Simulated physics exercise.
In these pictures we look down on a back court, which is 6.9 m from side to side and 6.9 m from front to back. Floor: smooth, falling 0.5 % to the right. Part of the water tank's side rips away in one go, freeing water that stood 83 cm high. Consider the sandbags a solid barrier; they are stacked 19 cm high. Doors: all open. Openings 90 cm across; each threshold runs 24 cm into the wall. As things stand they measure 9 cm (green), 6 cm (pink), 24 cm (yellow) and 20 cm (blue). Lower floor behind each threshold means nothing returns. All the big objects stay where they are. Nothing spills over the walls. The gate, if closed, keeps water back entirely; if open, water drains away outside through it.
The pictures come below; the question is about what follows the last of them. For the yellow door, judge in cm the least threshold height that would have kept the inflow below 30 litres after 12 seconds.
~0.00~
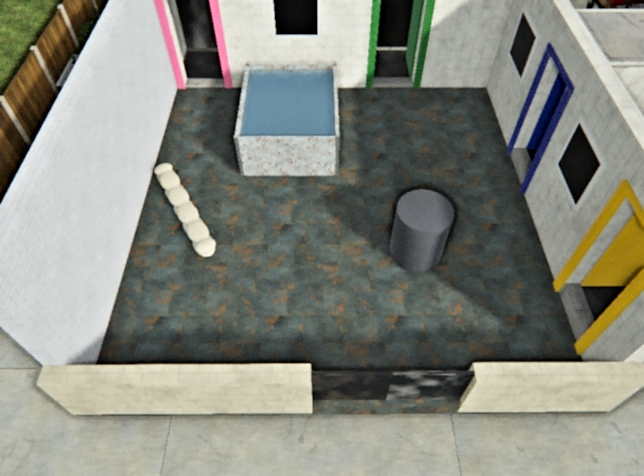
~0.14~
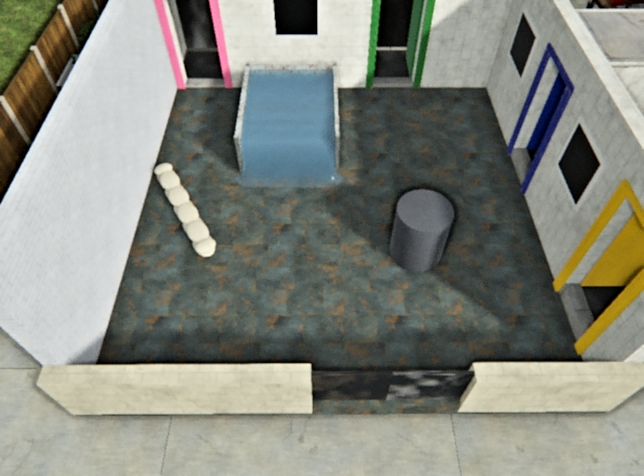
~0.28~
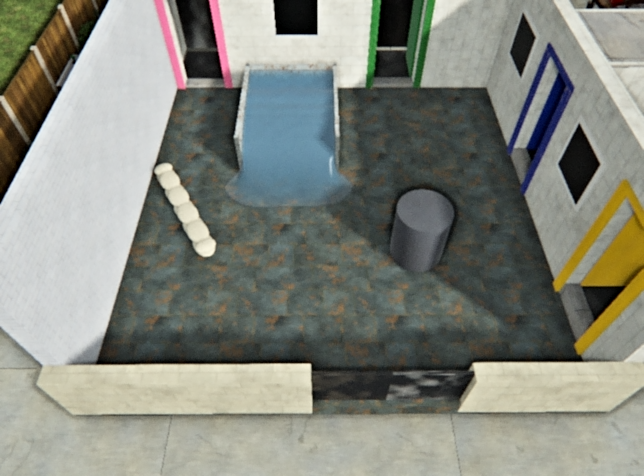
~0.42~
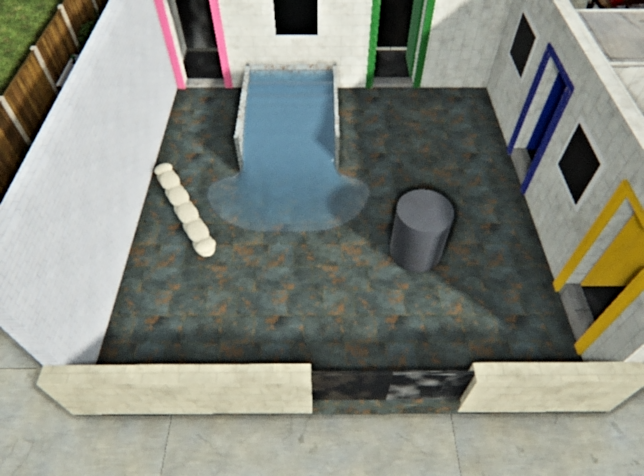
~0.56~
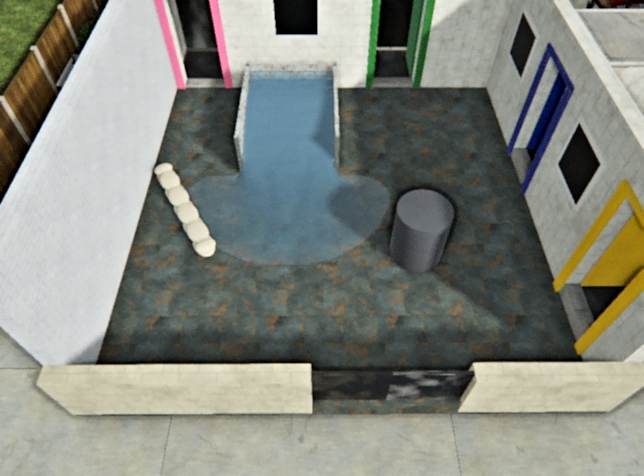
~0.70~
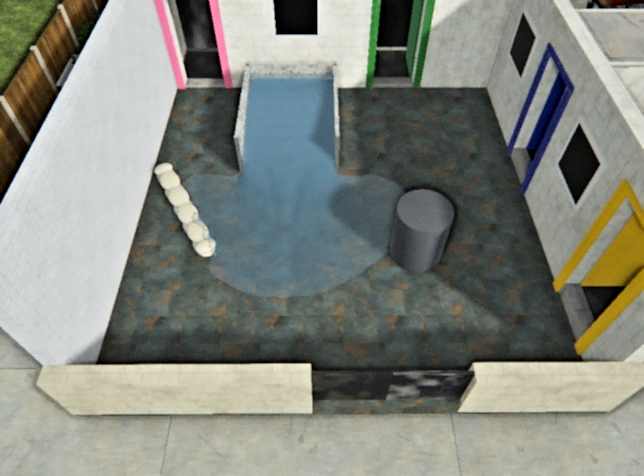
A threshold of about 18 cm.
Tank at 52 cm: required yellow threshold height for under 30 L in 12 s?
I'd go with near 10.5 cm then.
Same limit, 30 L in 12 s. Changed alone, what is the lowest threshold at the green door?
I'd raise green to close to 6.5 cm.
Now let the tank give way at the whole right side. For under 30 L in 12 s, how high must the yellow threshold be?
Some 13.5 cm.
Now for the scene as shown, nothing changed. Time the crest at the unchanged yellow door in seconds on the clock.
The depth peaks at about 4.0 seconds.
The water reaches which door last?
The green one comes last.
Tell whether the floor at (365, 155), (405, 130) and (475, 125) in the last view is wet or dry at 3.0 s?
1: Unwetted; 2: Unwetted; 3: Unwetted.
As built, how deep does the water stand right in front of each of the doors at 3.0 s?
Centimetres: Green = 0, pink = 0, yellow = 17, blue = 1.
After 1.4 s water covers 35 % of the floor, deepest (34 cm) near (209, 234); it has not reached the yellow door.
After 3.0 s water covers 55 % of the floor, deepest (38 cm) near (103, 389); 17 cm at the yellow door, 0 litres in over its 24 cm threshold.
After 12.0 s water covers 95 % of the floor, deepest (14 cm) near (506, 148); 11 cm at the yellow door, 3 litres in over its 24 cm threshold.
At the yellow door as built, the water arrived by 2.8 s and peaked near 25 cm at 4.0 s.
With a threshold of 16 cm, 49 litres would have come in within the 12 s; with 22 cm, 8 litres. So under 30 litres takes about 18 cm.
